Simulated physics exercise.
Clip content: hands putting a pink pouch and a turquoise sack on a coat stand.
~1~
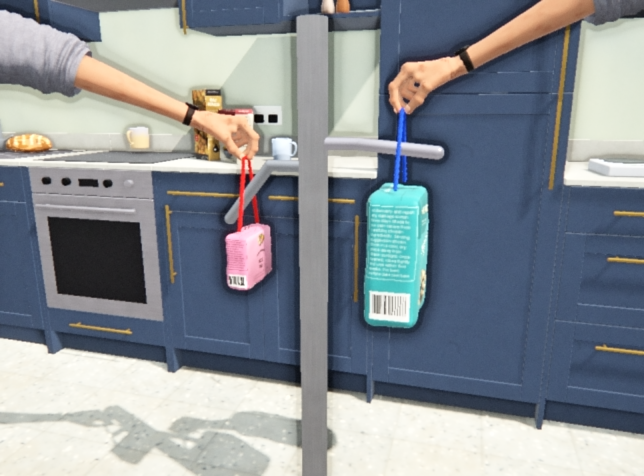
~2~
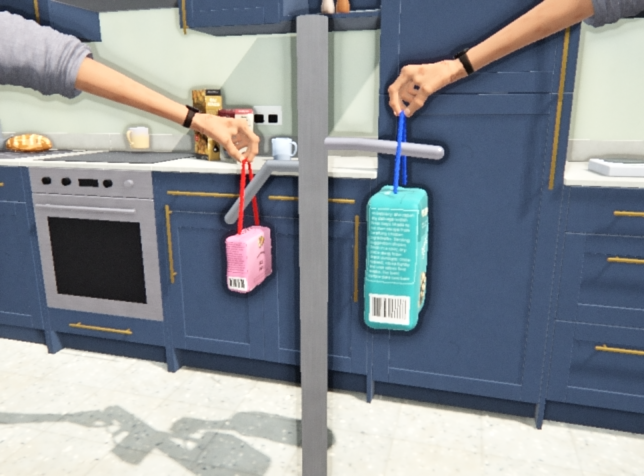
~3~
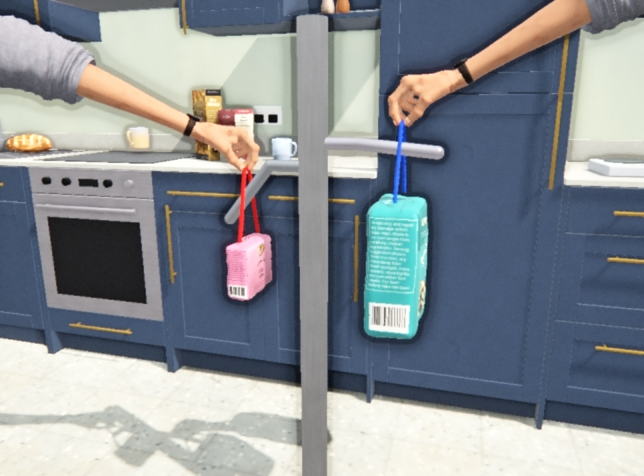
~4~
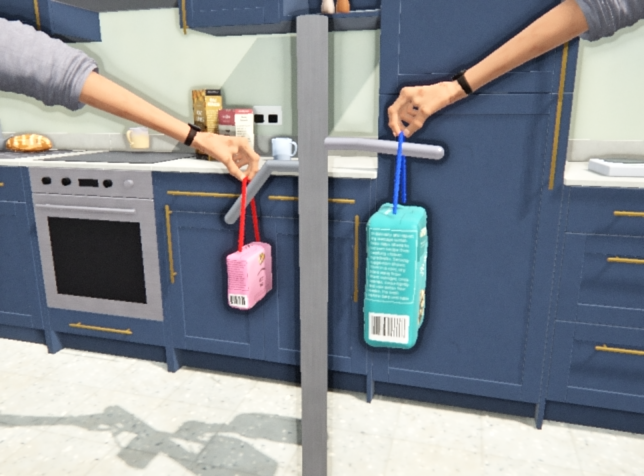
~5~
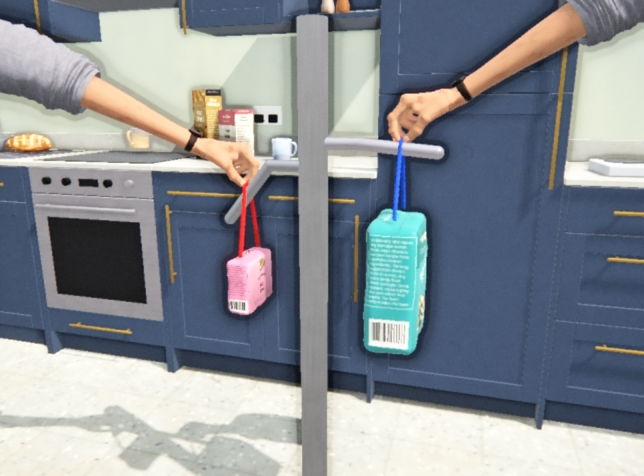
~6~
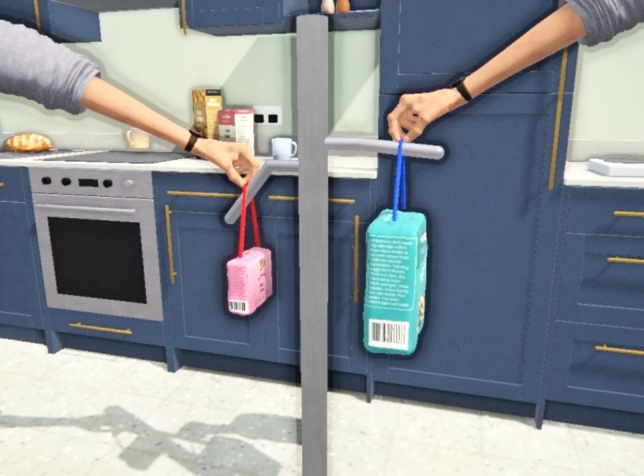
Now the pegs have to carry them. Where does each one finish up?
The pink pouch finishes off its peg, the turquoise sack finishes on its peg.
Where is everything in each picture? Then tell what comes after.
The first frame shows pink pouch (250, 255); turquoise sack (398, 253); left peg tip (230, 219); right peg tip (437, 153).
The second frame shows pink pouch (250, 258); turquoise sack (398, 255).
The third frame shows pink pouch (250, 266); turquoise sack (397, 264).
The fourth frame shows pink pouch (251, 274); turquoise sack (397, 274).
The fifth frame shows pink pouch (251, 280); turquoise sack (397, 279).
The sixth frame shows pink pouch (251, 280); turquoise sack (397, 279); left peg tip (230, 219), sloping steeply down; right peg tip (437, 153), about level.
Then, 0.32 s past the final frame, pink pouch falling near (255, 402); turquoise sack on its peg near (398, 281).
Then, 0.58 s past the final frame, pink pouch on the floor; turquoise sack on its peg near (401, 282).
When it is over, pink pouch on the floor; turquoise sack on its peg near (402, 283). The pink pouch slips off its peg and the turquoise sack holds on.
